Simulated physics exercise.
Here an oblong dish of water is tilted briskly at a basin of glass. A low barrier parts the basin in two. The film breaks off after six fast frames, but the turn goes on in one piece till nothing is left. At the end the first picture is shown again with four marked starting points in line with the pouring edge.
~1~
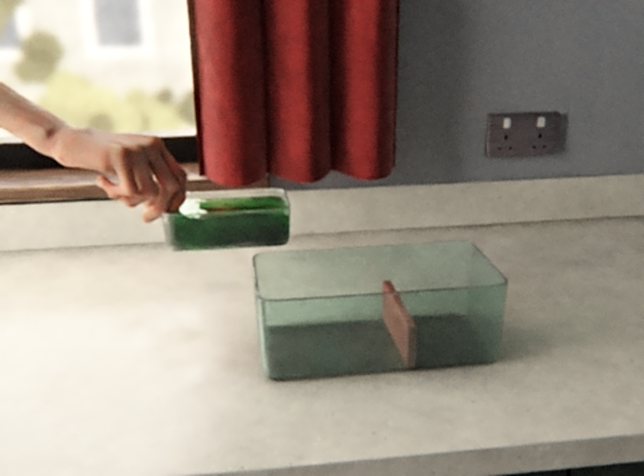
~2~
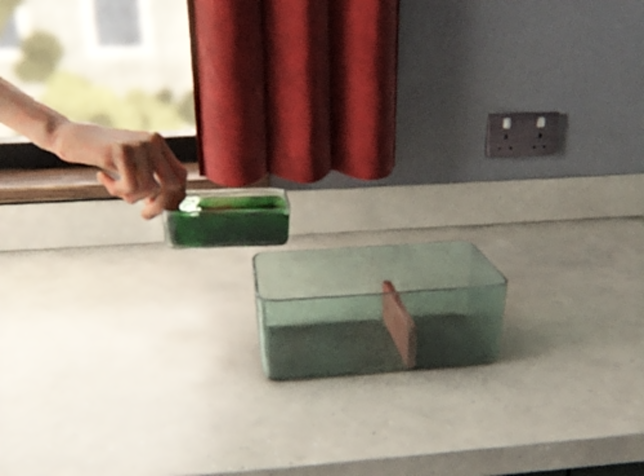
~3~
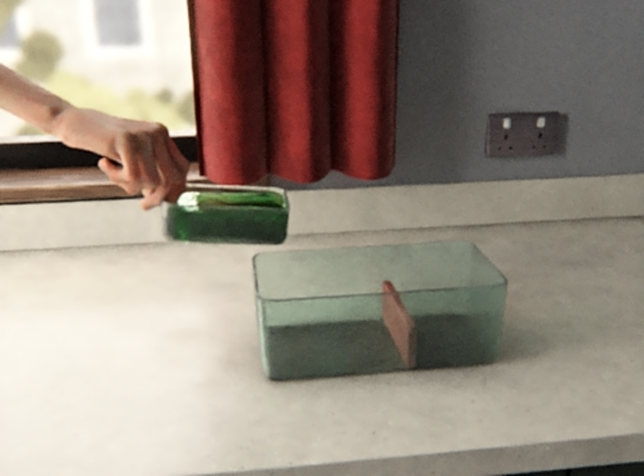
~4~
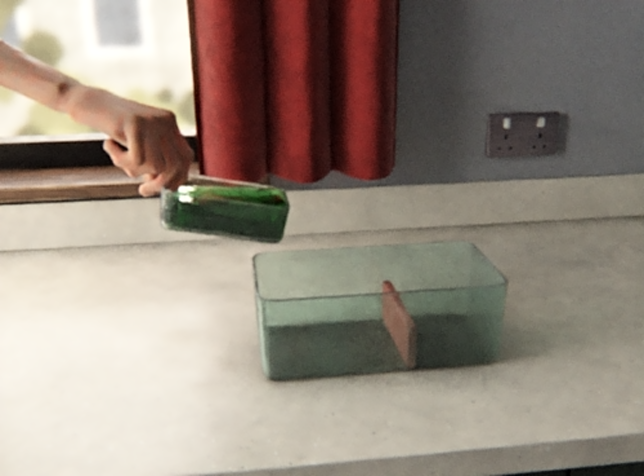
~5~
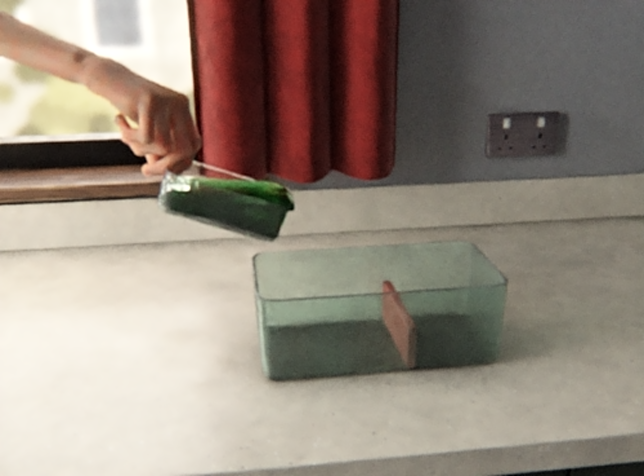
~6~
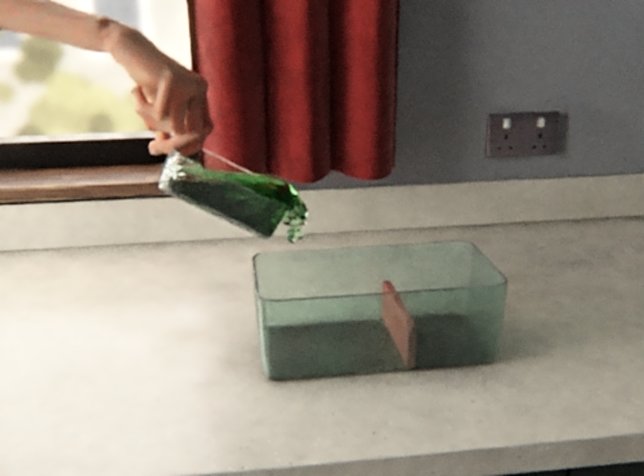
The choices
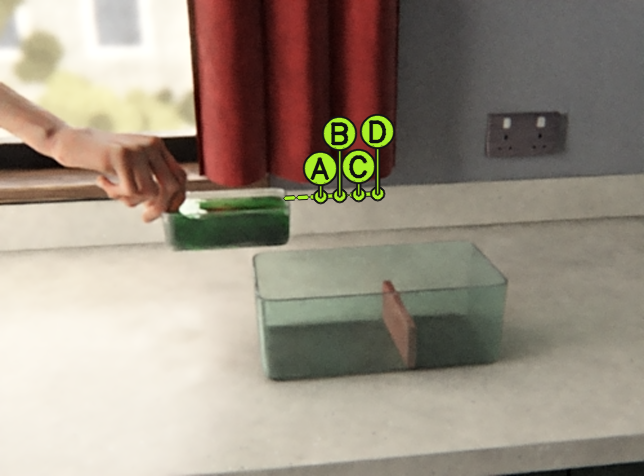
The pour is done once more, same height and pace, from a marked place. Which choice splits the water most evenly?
A is best.
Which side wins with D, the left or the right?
The right side.
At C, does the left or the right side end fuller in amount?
The right side.
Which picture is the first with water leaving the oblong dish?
In picture 4.
On the marked copy, A at (320, 196); B at (339, 195); C at (358, 194); D at (377, 193).
For dot A, about 49 % ends left of the wall and 50 % right of it.
For dot B, about 26 % ends left of the wall and 73 % right of it.
For dot C, about 16 % ends left of the wall and 83 % right of it.
For dot D, about 7 % ends left of the wall and 92 % right of it.
